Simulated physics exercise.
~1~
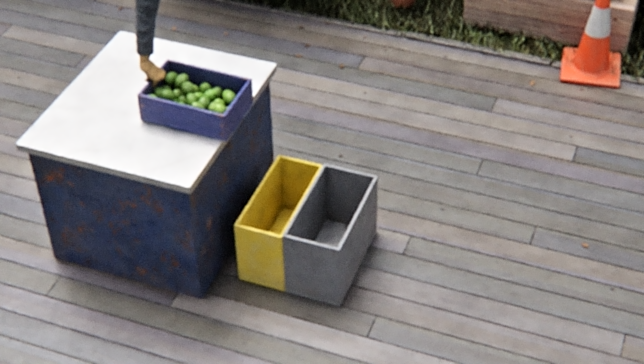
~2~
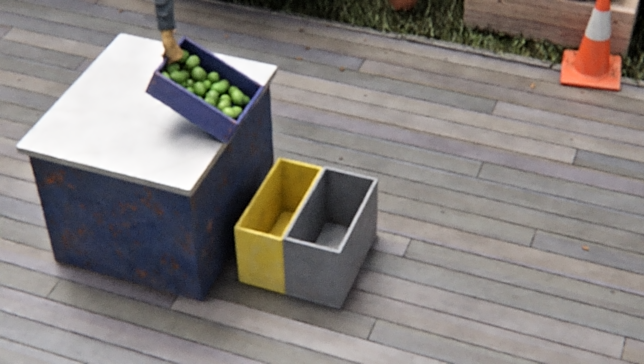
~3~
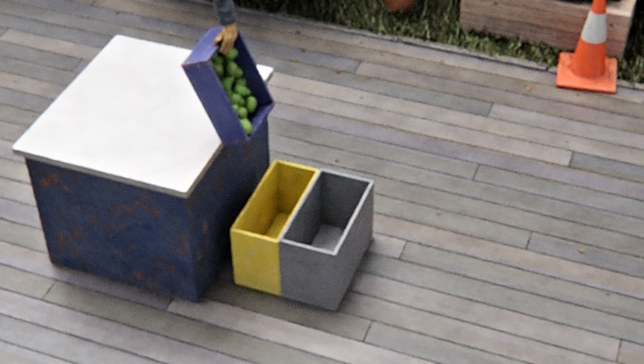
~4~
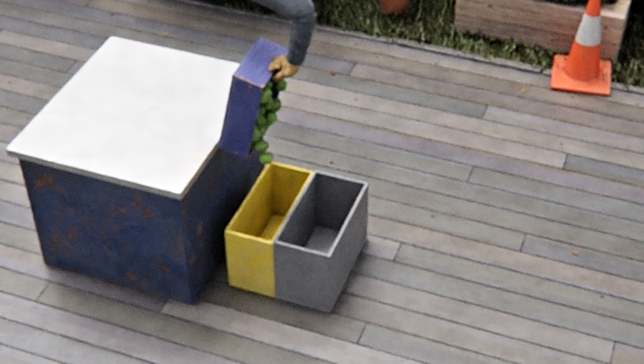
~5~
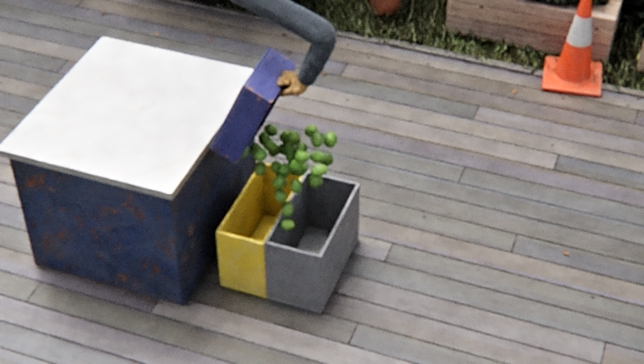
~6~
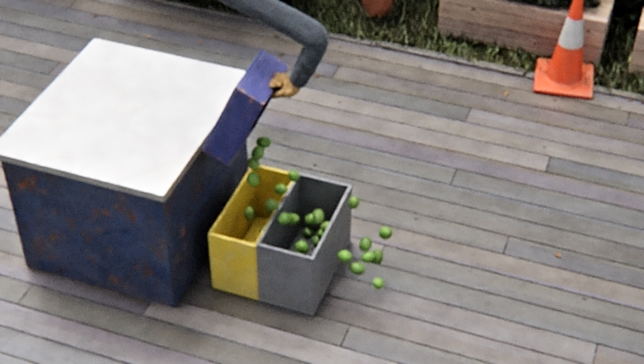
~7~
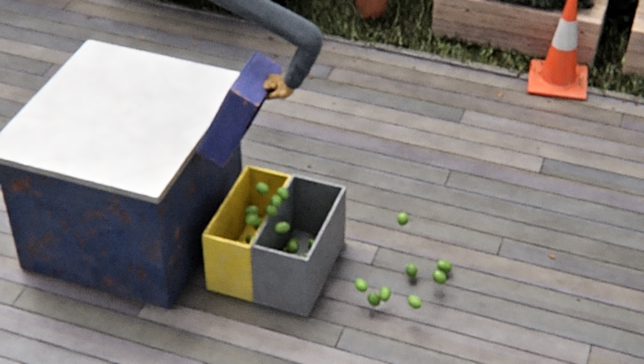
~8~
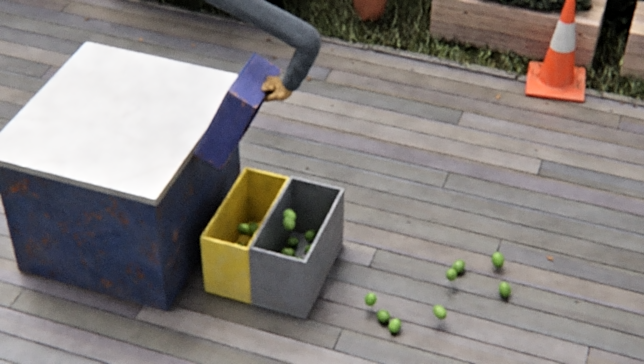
A blue box tips limes into yellow and grey tubs, some scattering across the deck.
